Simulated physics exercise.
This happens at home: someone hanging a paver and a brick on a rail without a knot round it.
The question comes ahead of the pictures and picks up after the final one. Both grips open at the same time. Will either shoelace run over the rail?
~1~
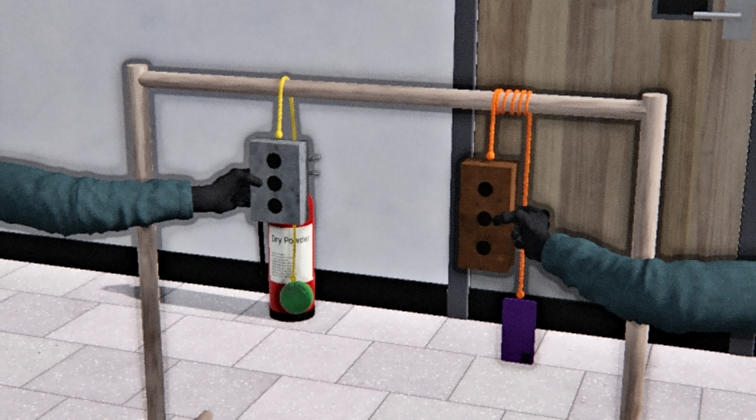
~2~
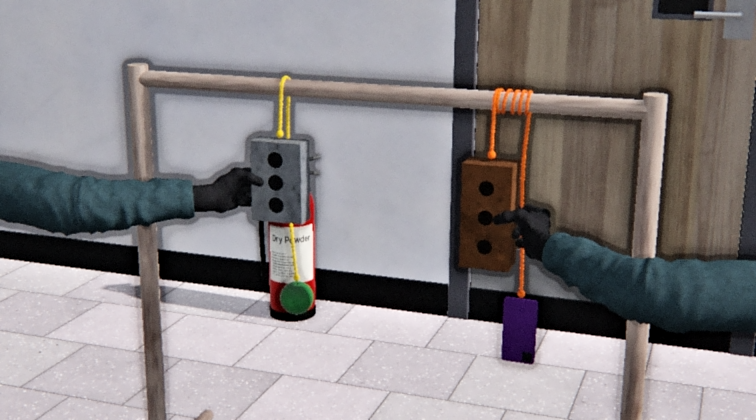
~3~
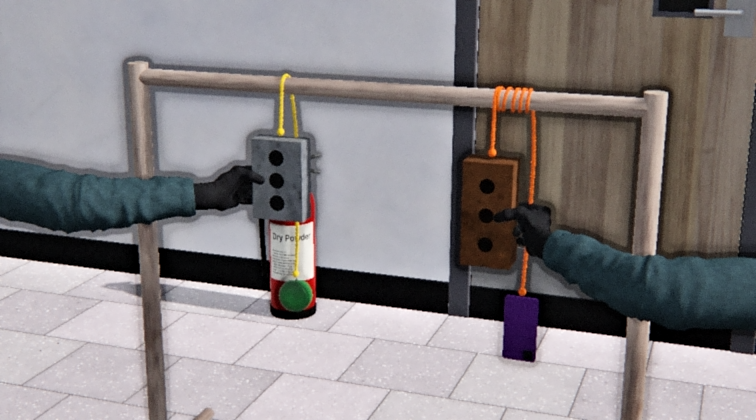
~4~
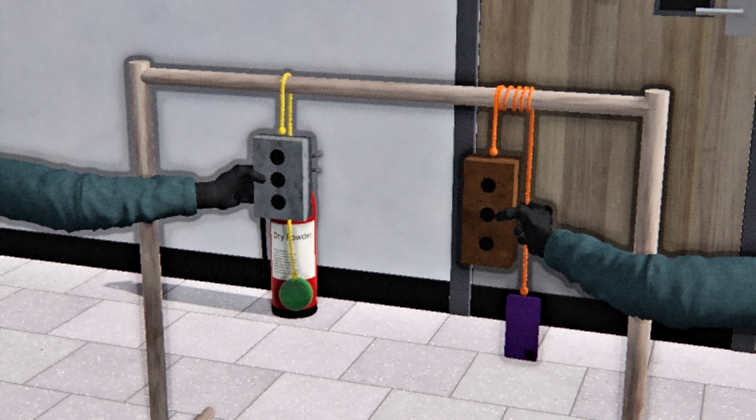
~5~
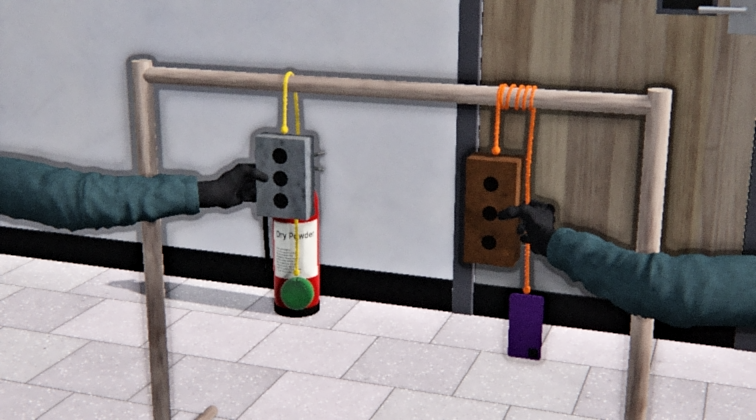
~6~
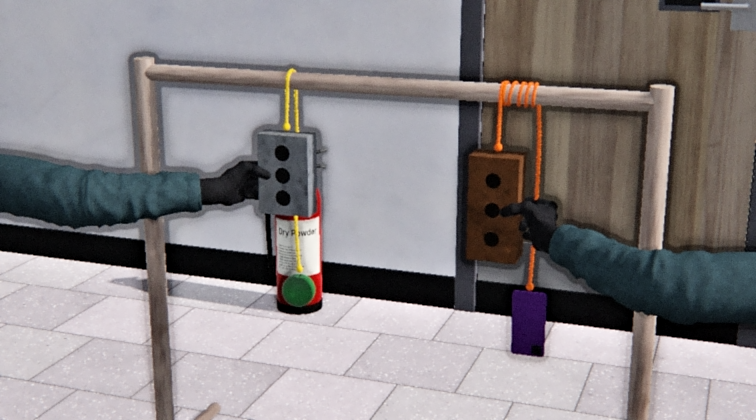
One by one: The paver falls away; the brick stays suspended.
Then, 0.28 s past the final frame, paver dropping near (290, 235); brick still up near (497, 182).
Then, 0.66 s past the final frame, paver on the floor; brick still up near (500, 185).
Then, 1.02 s past the final frame, paver on the floor; brick still up near (501, 191).
When it is over, paver on the floor; brick still up near (501, 197). The paver pulls its rope through and the brick stays hanging.
